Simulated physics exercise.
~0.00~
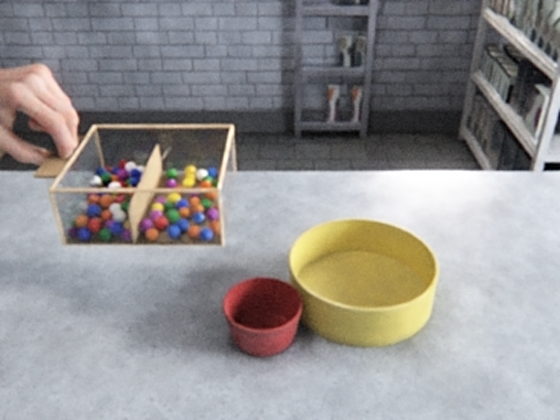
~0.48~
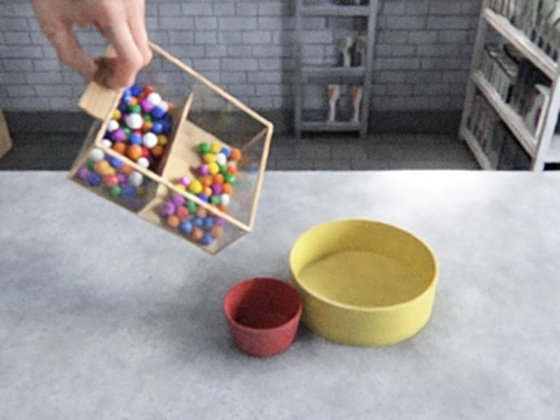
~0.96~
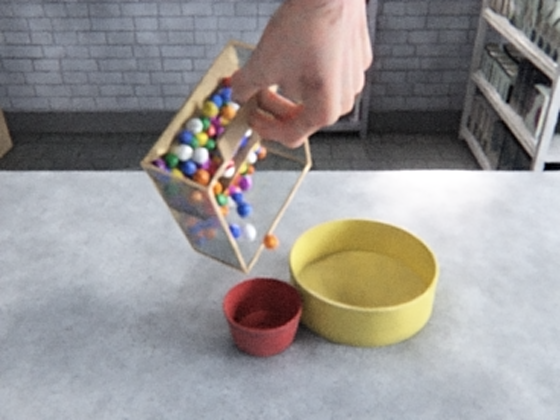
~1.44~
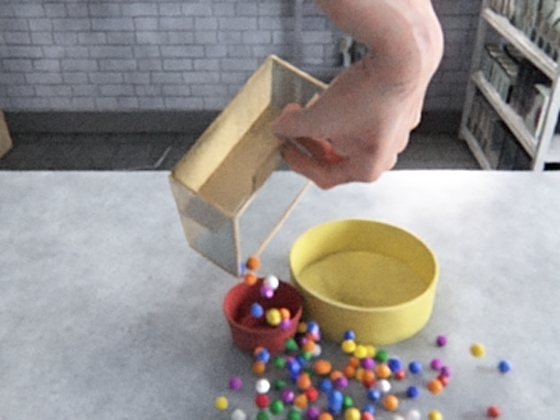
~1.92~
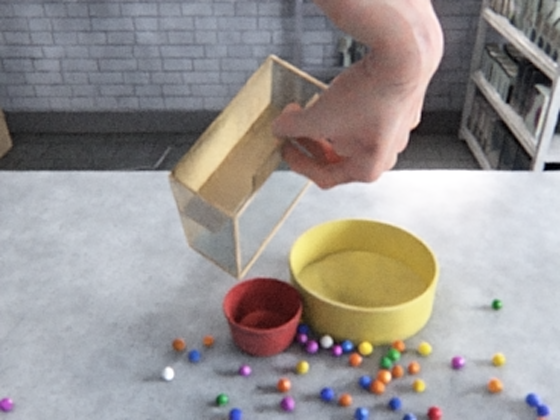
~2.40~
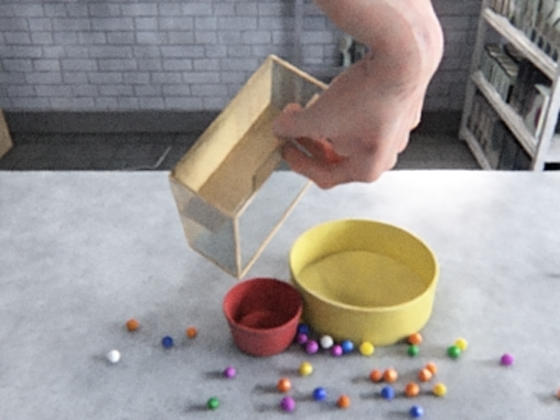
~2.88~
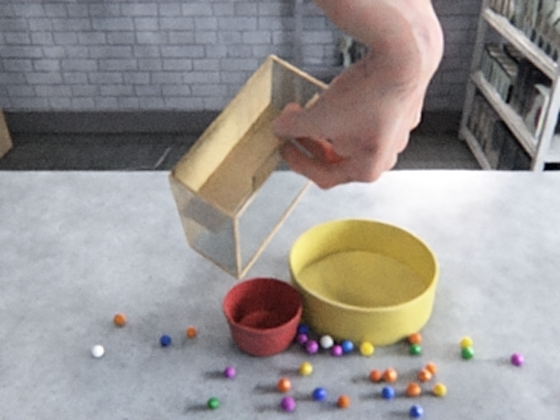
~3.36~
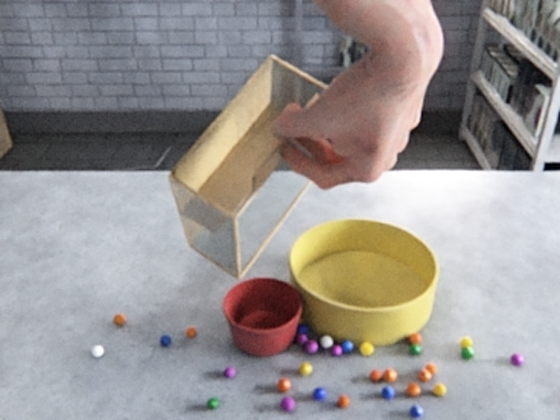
At first, a hand holds a clear, wood-edged box of colorful marbles, split by a divider, over the left side of a gray table, with a small red dish and a larger yellow pot standing nearby. The hand lifts the box and tilts it, and the marbles slide toward its lower side. It moves right, tipping further above the red dish until marbles begin to slip out. They then pour down around the dish and scatter across the tabletop in front of both containers. The emptied box stays tilted in the hand while the marbles spread, some rolling out of view. Finally, the remaining ones lie still on the table, with none visible in the dish or pot.
